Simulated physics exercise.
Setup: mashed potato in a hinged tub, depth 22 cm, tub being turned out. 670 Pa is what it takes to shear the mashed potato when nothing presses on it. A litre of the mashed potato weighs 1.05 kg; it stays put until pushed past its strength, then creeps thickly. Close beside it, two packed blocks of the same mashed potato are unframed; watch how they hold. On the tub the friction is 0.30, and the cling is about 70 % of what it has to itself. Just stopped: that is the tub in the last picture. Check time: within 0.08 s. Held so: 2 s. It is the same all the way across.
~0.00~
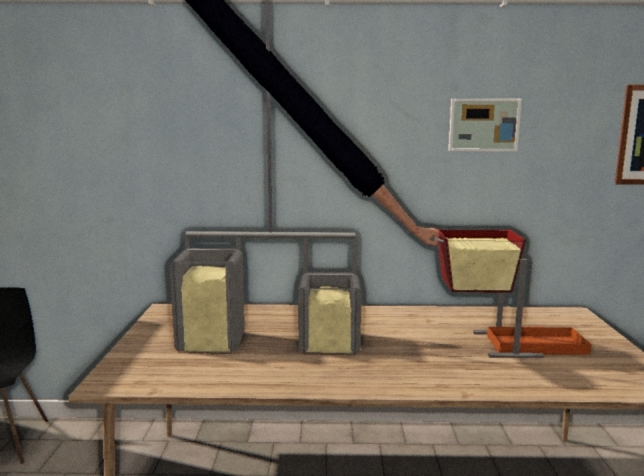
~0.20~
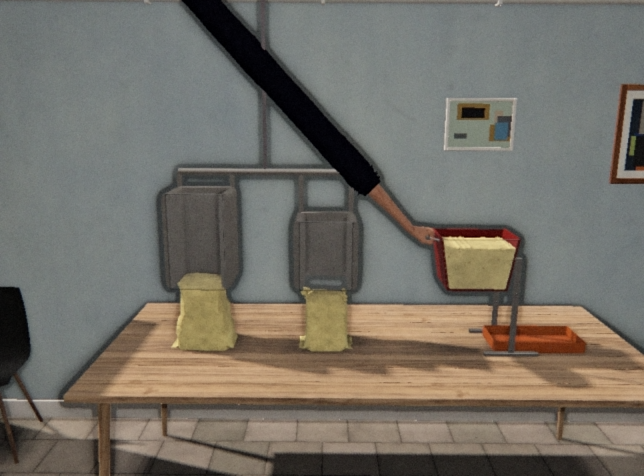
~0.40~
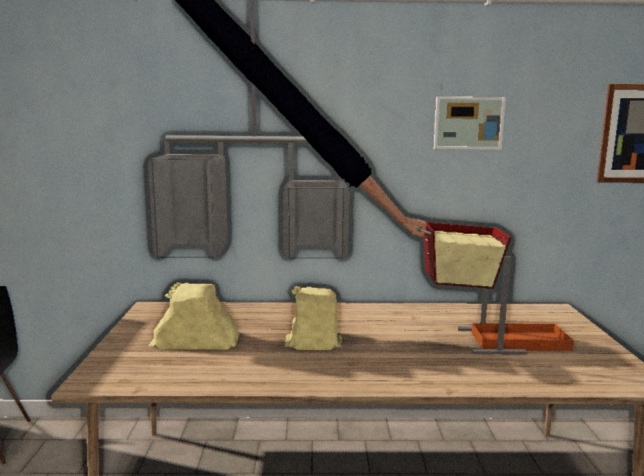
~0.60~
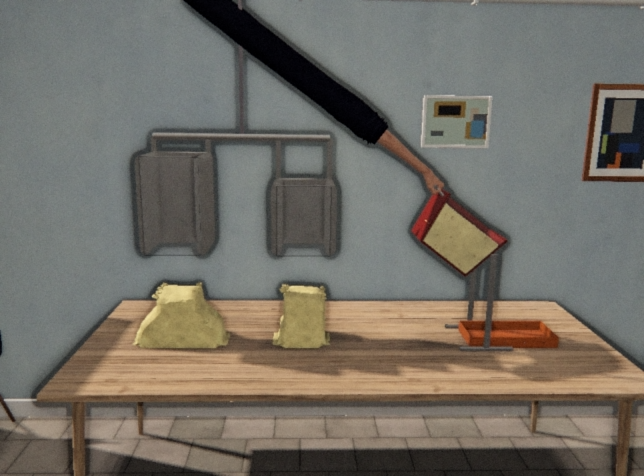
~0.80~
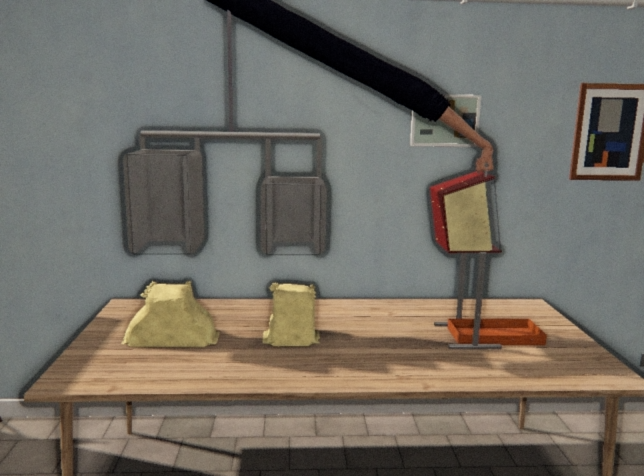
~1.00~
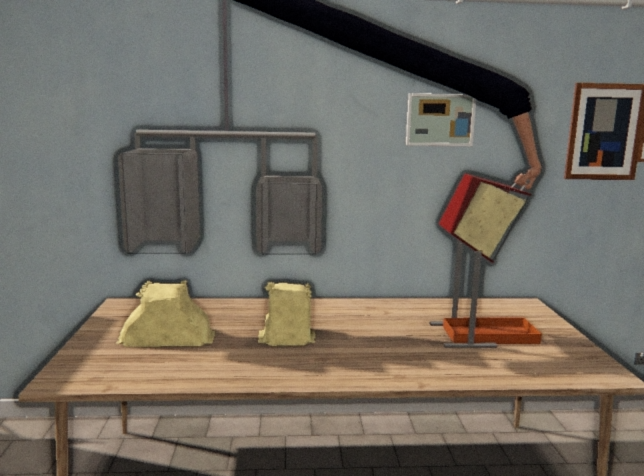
Above a wooden table, grey moulds lifting off two pale yellow blocks, the left one slumping, then a hand tilting a filled red tub rightward.
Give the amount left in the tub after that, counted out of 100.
0 %.
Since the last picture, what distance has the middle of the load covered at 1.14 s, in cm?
Shift: Roughly 13 cm.
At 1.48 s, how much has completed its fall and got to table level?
100 per cent.
By 1.14 s, the tub is at 114 degrees and holds 44 %.
By 1.31 s, the tub is at 114 degrees and holds 0 %.
By 1.48 s, the tub is at 114 degrees and holds 0 %.
By 1.65 s, the tub is at 114 degrees and holds 0 %.
By 3.00 s, at the end, the tub is at 114 degrees and holds 0 %.
